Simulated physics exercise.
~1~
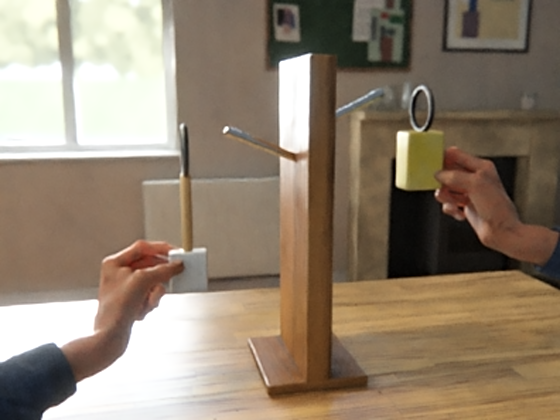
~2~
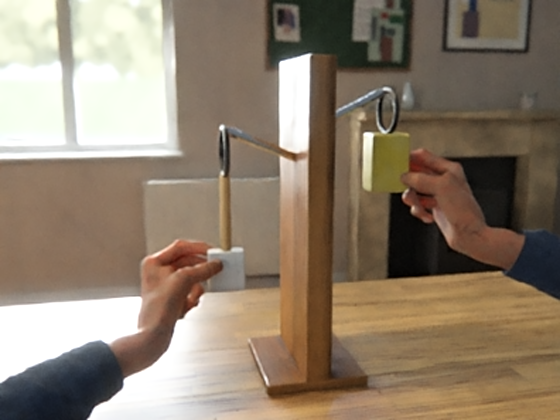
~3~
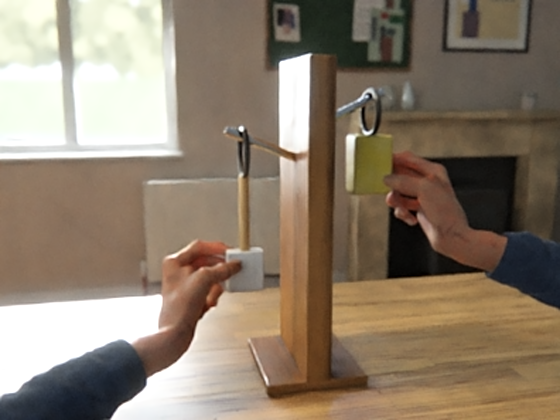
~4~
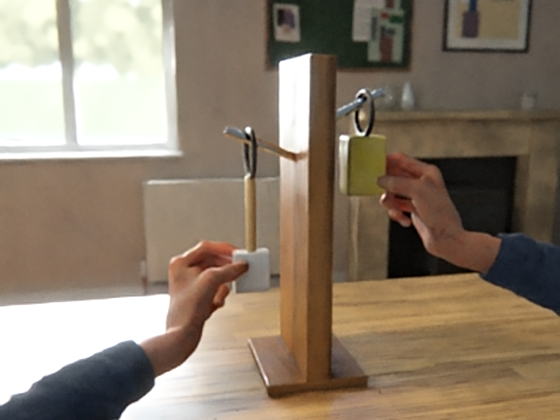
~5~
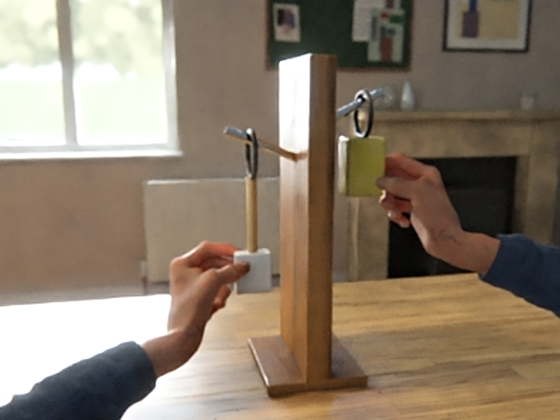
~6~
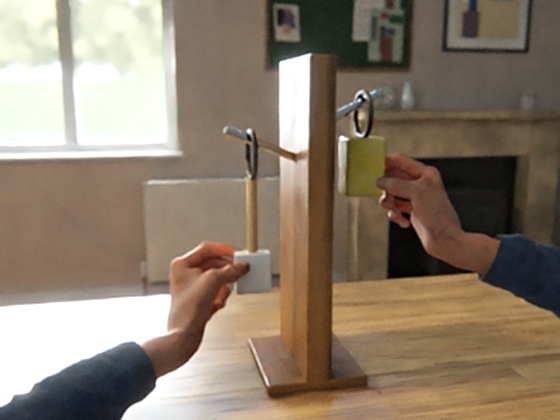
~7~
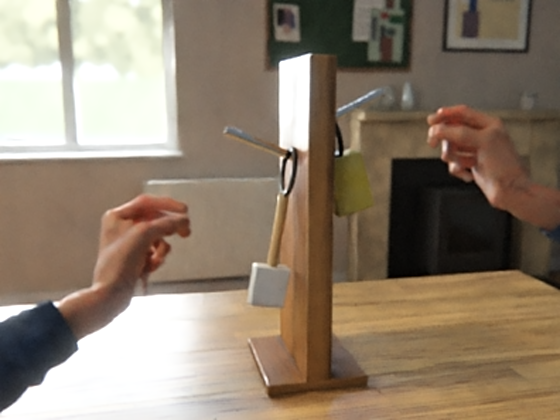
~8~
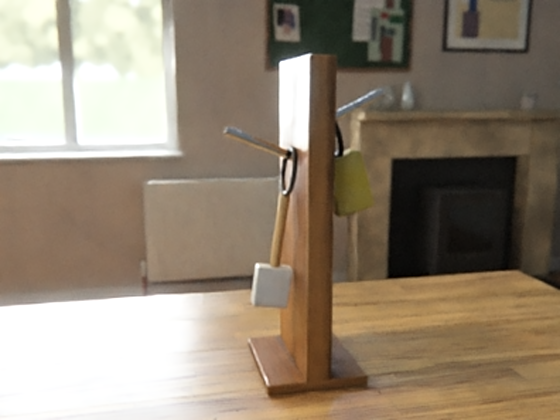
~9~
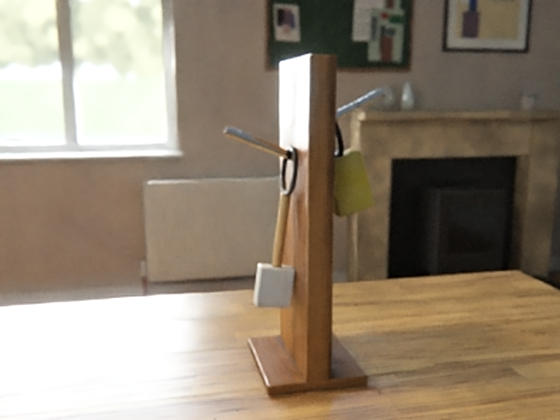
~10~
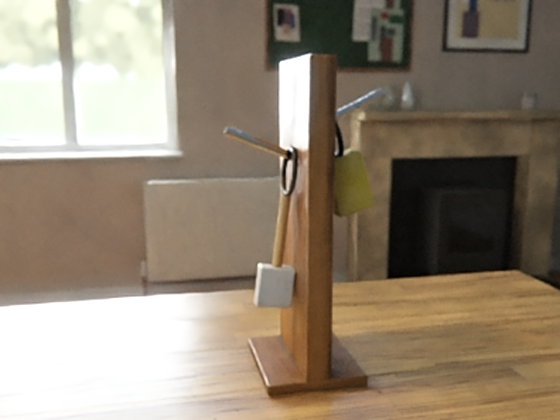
Two hands brought a white brush and a yellow pouch in toward a wooden peg stand, slipped their rings over the pegs and let go, and both slid inward, tilted a little, and stayed hanging there after the hands drew away.
